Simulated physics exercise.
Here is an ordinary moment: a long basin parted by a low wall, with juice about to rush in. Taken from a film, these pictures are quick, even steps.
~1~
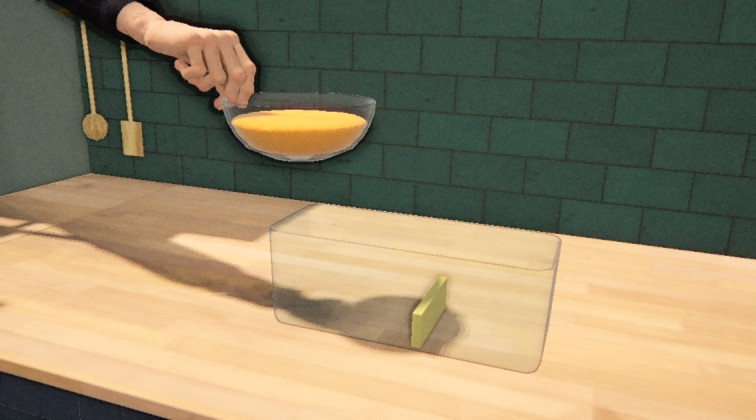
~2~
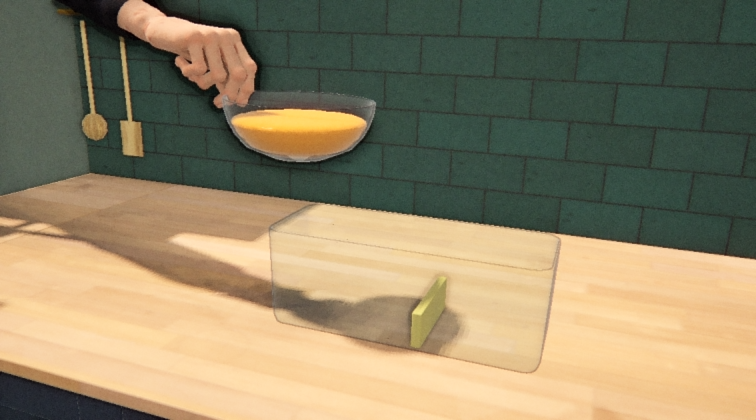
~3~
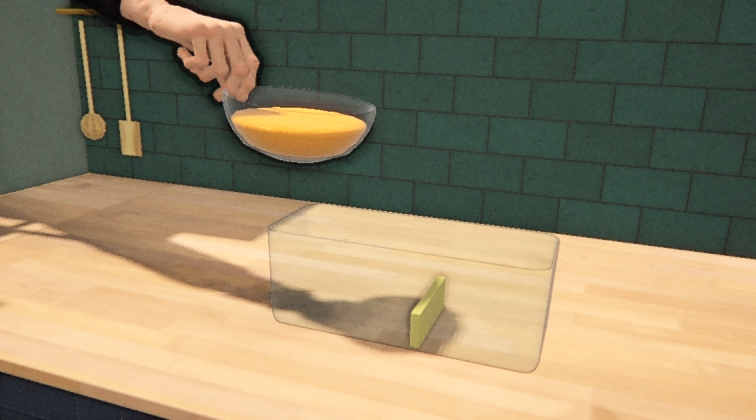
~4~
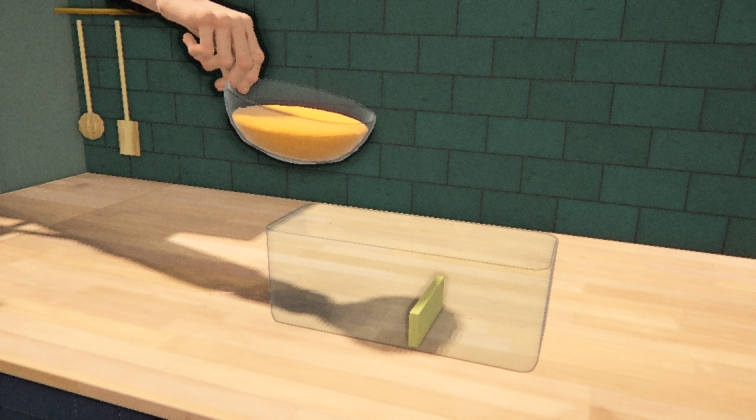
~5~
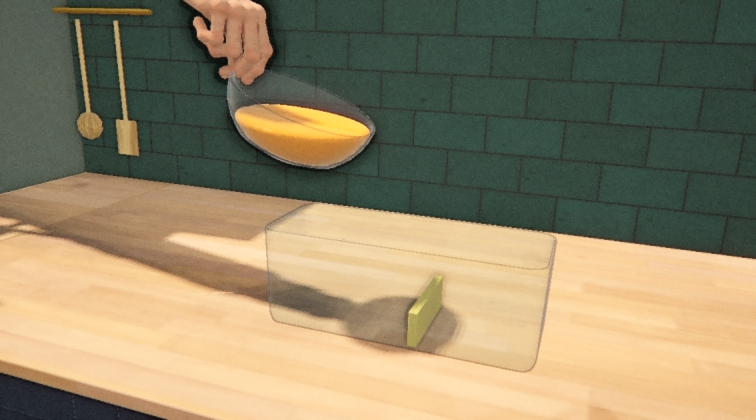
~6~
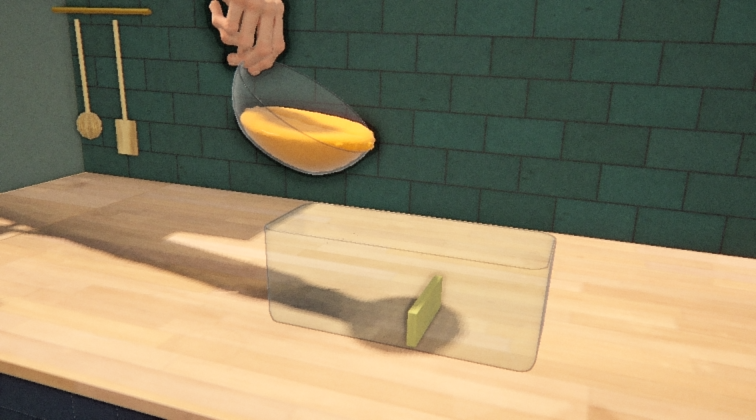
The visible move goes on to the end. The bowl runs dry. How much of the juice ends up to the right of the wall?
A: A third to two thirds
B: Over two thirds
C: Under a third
(C) Under a third.
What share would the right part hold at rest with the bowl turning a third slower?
Around 10 percent ends up there.
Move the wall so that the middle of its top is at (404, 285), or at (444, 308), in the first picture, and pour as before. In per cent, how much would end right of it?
The first placement gives around 35 percent, the second 30 percent.
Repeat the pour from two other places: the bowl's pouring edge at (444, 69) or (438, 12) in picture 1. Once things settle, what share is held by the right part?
You'd get 65 percent from the first and 65 percent from the second.
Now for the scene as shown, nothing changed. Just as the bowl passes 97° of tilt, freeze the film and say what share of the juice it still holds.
Looks like roughly 5 percent is still held.
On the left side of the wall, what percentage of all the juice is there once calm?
Roughly 85 percent of it.
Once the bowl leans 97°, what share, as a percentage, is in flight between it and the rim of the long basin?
20 per cent.
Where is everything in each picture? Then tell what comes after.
The first picture shows tilt 0°; pouring edge (370, 106); surface from (244, 114) to (365, 124); the long basin's rim runs from (290, 217) to (557, 254); the wall's top is at (431, 295).
The second picture shows tilt 1°; pouring edge (370, 108); surface from (244, 113) to (365, 125).
The third picture shows tilt 6°; pouring edge (370, 114); surface from (244, 111) to (365, 128).
The fourth picture shows tilt 13°; pouring edge (370, 124); surface from (245, 108) to (365, 132).
The fifth picture shows tilt 22°; pouring edge (368, 137); surface from (247, 106) to (368, 135).
The sixth picture shows tilt 33°; pouring edge (365, 151); surface from (253, 108) to (356, 135); 3 per cent is over the edge.
A moment on, the tilt is 97° and 5 per cent is still to pour, 76 is left of the wall and 0 right of it.
Next, the tilt is 111° and 0 per cent is still to pour, 85 is left of the wall and 6 right of it.
Then the tilt is 111° and 0 per cent is still to pour, 84 is left of the wall and 10 right of it.
Later the tilt is 111° and 0 per cent is still to pour, 84 is left of the wall and 10 right of it.
Finally, 84 per cent lies left of the wall, 10 right of it and 6 outside.
